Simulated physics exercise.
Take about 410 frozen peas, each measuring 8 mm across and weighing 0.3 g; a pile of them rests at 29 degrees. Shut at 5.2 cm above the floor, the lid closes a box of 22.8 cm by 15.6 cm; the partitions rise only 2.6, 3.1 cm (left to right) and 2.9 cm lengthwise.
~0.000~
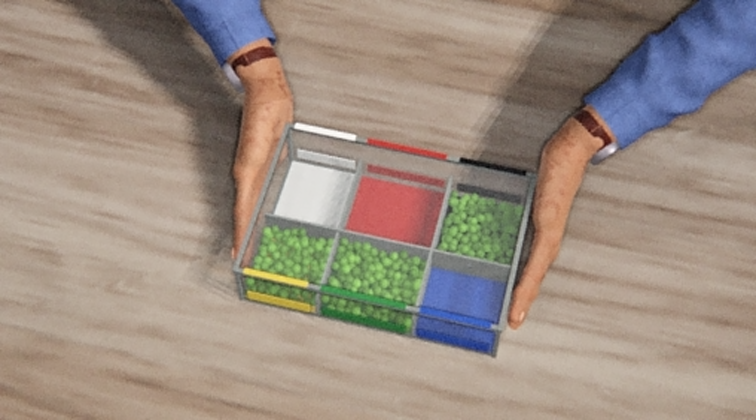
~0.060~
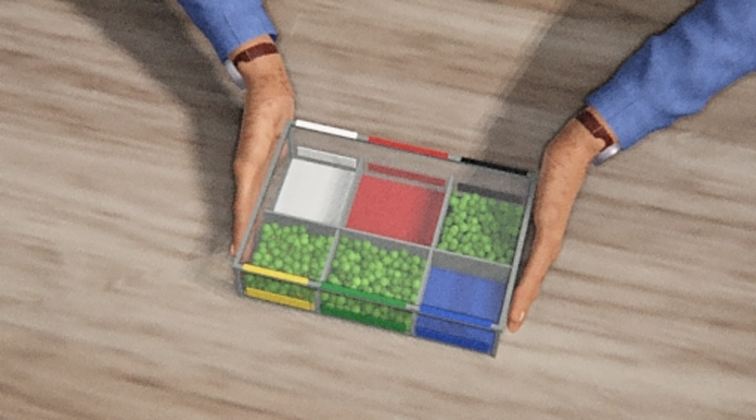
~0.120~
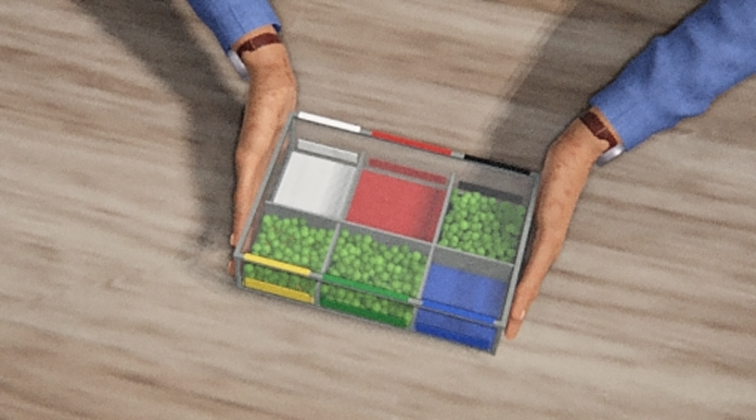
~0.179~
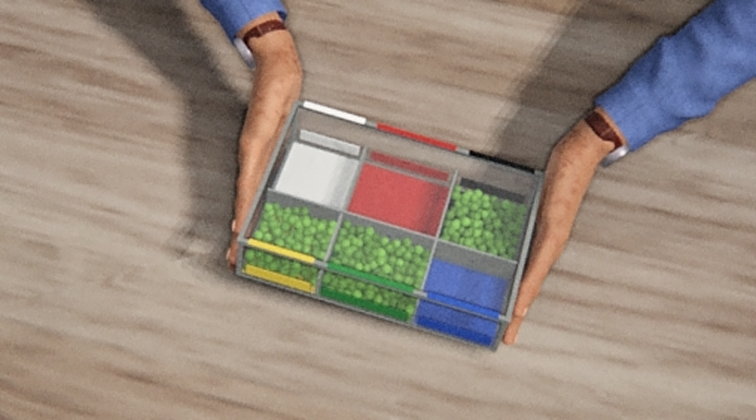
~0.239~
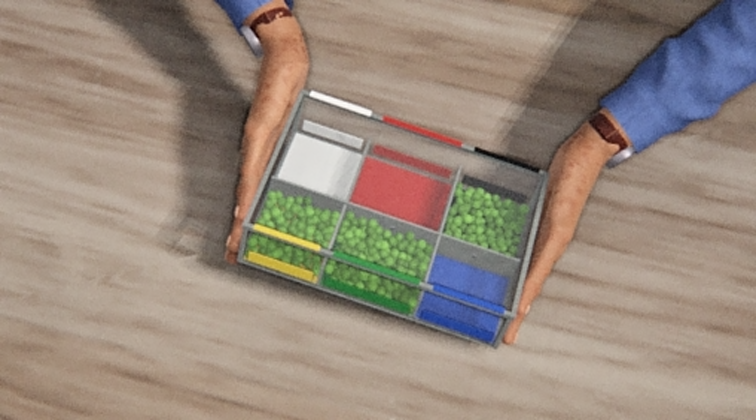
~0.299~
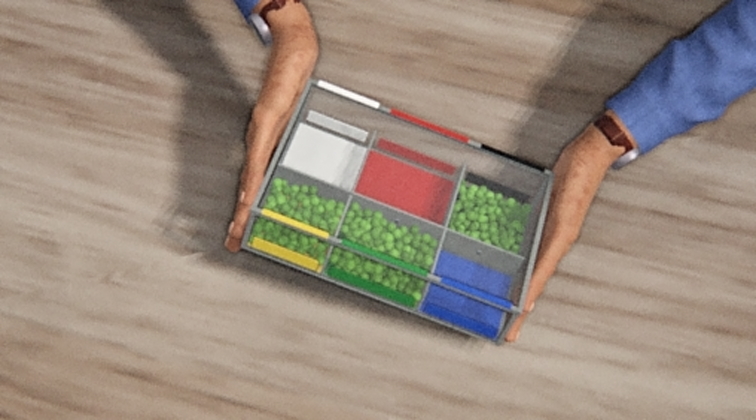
On a pale, wood-grained surface seen from above, two hands in blue sleeves with reddish-brown bands at the wrists grip a clear box by its ends. Its six compartments show white, red and black along the back and yellow, green and blue in front, with green peas in the black, yellow and green ones. The hands slowly tilt the box, its front left side rising, while the peas stay in their compartments.
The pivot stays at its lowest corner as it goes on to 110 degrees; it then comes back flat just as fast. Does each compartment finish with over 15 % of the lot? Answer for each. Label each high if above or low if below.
Red: Low; blue: Low; green: Low; yellow: Low; white: Low; black: High.
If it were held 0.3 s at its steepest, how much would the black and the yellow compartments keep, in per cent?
You'd end up with black at 85 per cent and yellow at 0 per cent.
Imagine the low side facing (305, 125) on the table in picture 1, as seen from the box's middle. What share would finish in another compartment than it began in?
Some 70 per cent.
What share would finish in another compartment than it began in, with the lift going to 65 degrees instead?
Roughly 15 percent would.
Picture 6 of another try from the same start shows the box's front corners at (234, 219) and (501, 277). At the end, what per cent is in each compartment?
Result - red: 30 %; blue: 0 %; green: 0 %; yellow: 0 %; white: 45 %; black: 20 %.
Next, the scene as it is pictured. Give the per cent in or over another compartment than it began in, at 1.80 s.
Value: Close to 55 %.
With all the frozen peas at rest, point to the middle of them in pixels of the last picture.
In the last view, approximately (488, 223).
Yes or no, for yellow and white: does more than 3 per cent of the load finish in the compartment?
With yellow that fails, while with white that fails.
After 1.80 s, tilt 110 degrees; red 10 %, blue 5 %, green 15 %, yellow 5 %, black 65 %.
After 2.81 s, tilt 50 degrees; red 10 %, blue 5 %, black 85 %.
Then, at 3.79 s, tilt 0 degrees; red 10 %, blue 5 %, black 85 %.
At rest (4.3 s), red 10 %, blue 5 %, green 0 %, yellow 0 %, white 0 %, black 85 %.
